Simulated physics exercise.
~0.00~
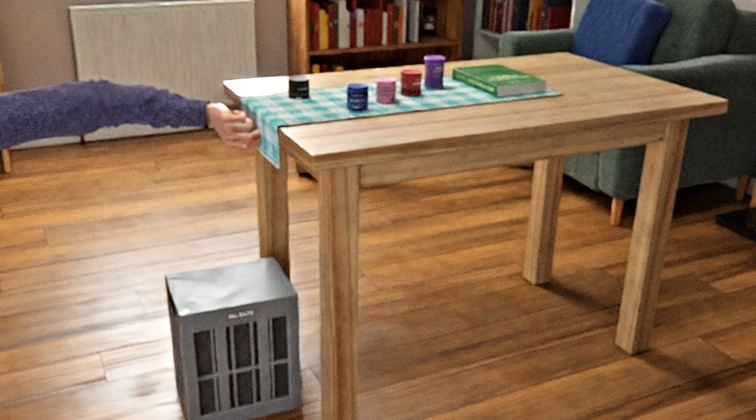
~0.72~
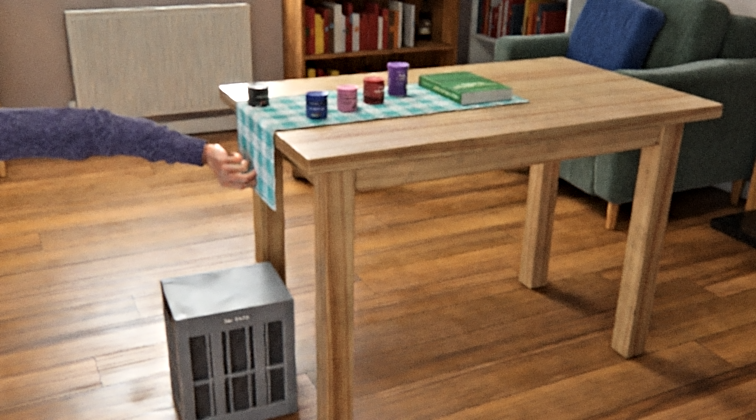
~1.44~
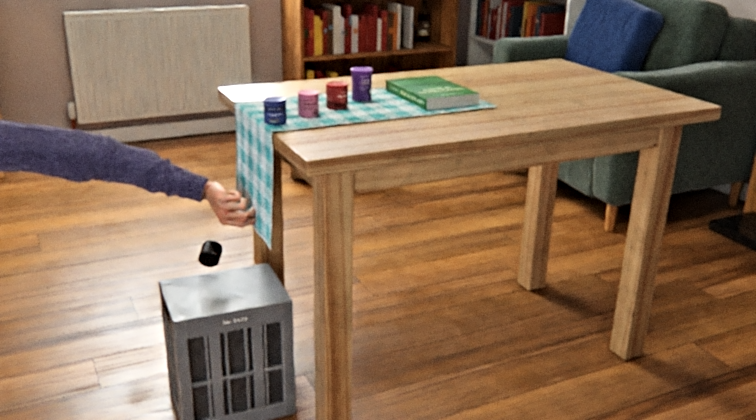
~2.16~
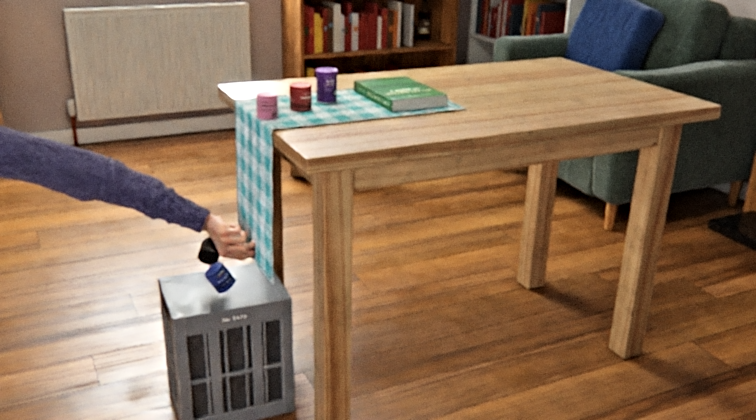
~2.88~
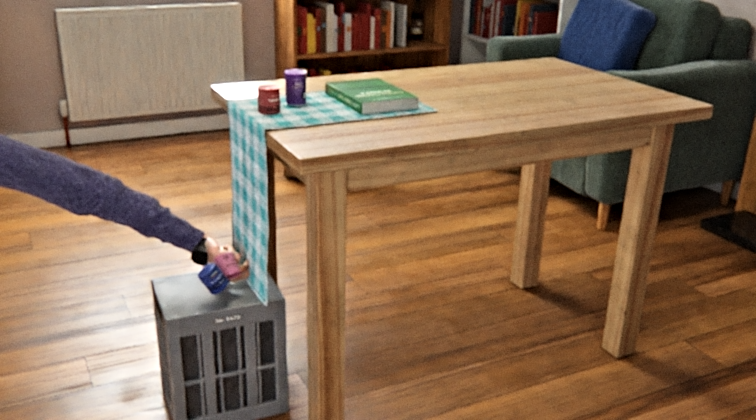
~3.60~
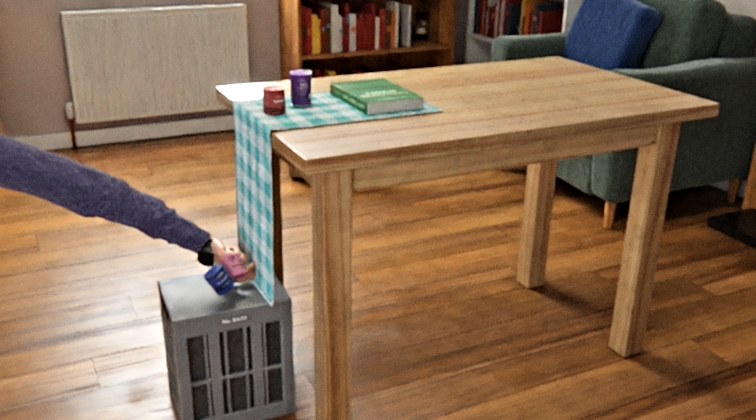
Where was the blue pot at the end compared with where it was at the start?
At the start the blue pot stood on the tablecloth on top of the table, but by the end it was off the table, down to the left by the hand at the top of the grey crate.
